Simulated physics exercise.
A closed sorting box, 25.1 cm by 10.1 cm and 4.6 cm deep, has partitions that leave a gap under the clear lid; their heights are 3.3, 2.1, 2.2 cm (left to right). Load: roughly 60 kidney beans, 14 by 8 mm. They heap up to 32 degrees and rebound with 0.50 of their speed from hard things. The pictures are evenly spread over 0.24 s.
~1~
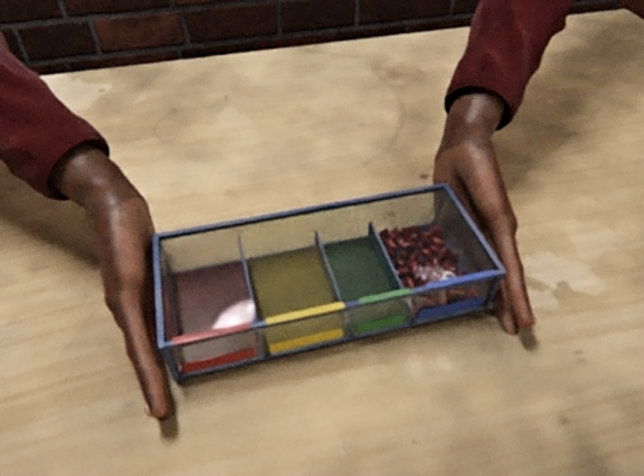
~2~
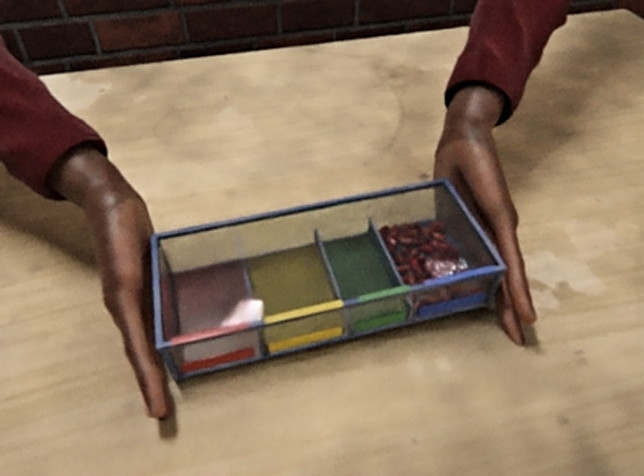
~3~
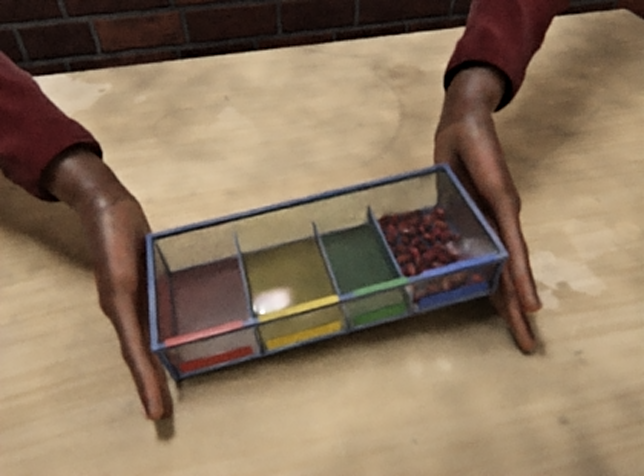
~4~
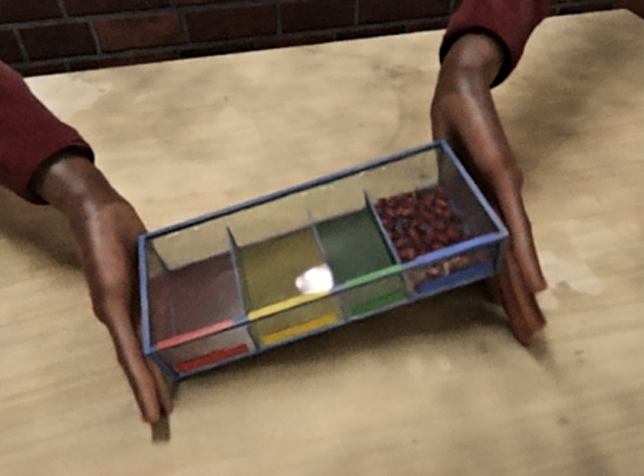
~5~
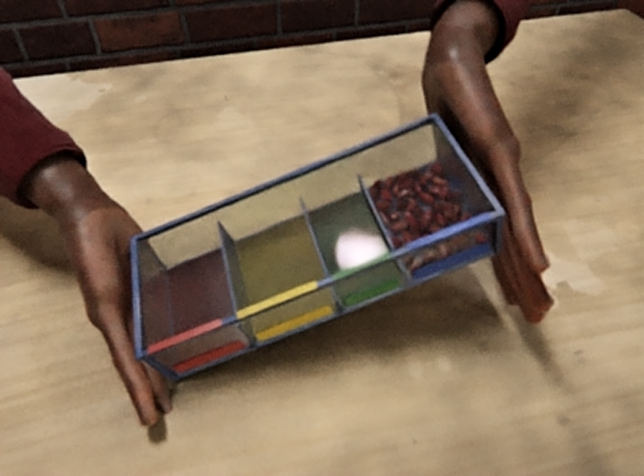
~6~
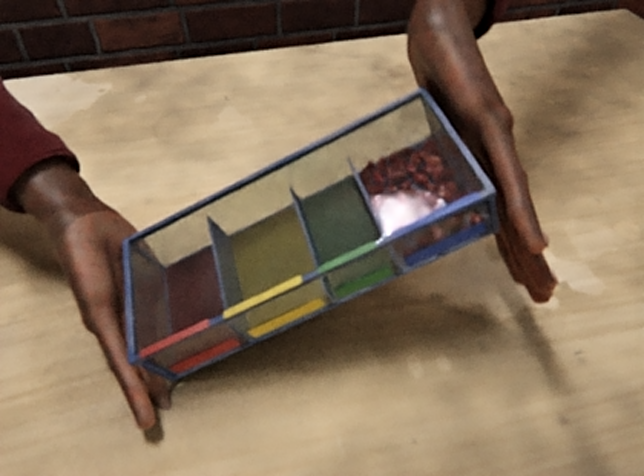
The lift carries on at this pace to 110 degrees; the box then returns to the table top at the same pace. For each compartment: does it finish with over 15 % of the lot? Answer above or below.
Red compartment: Above; blue compartment: Below; green compartment: Below; yellow compartment: Above.
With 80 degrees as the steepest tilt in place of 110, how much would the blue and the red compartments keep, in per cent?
Then: Blue 20; red 10.
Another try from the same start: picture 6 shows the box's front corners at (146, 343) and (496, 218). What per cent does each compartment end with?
Red 60; blue 0; green 0; yellow 40.
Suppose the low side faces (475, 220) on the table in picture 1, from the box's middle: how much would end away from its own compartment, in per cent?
Some 0 per cent.
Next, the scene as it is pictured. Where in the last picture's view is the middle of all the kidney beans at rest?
Around (212, 336).
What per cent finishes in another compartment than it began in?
Some 100 per cent.
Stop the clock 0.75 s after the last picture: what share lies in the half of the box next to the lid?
About 100 per cent.
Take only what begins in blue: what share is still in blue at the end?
Some 0 per cent.
Then, 0.75 s after the last picture, tilt 109 degrees; red 5 %, blue 10 %, green 50 %, yellow 35 %.
Then, 1.24 s after the last picture, tilt 48 degrees; red 60 %, yellow 40 %.
Then, 1.81 s after the last picture, tilt 0 degrees; red 65 %, yellow 35 %.
In the end, red 65 %, blue 0 %, green 0 %, yellow 35 %.
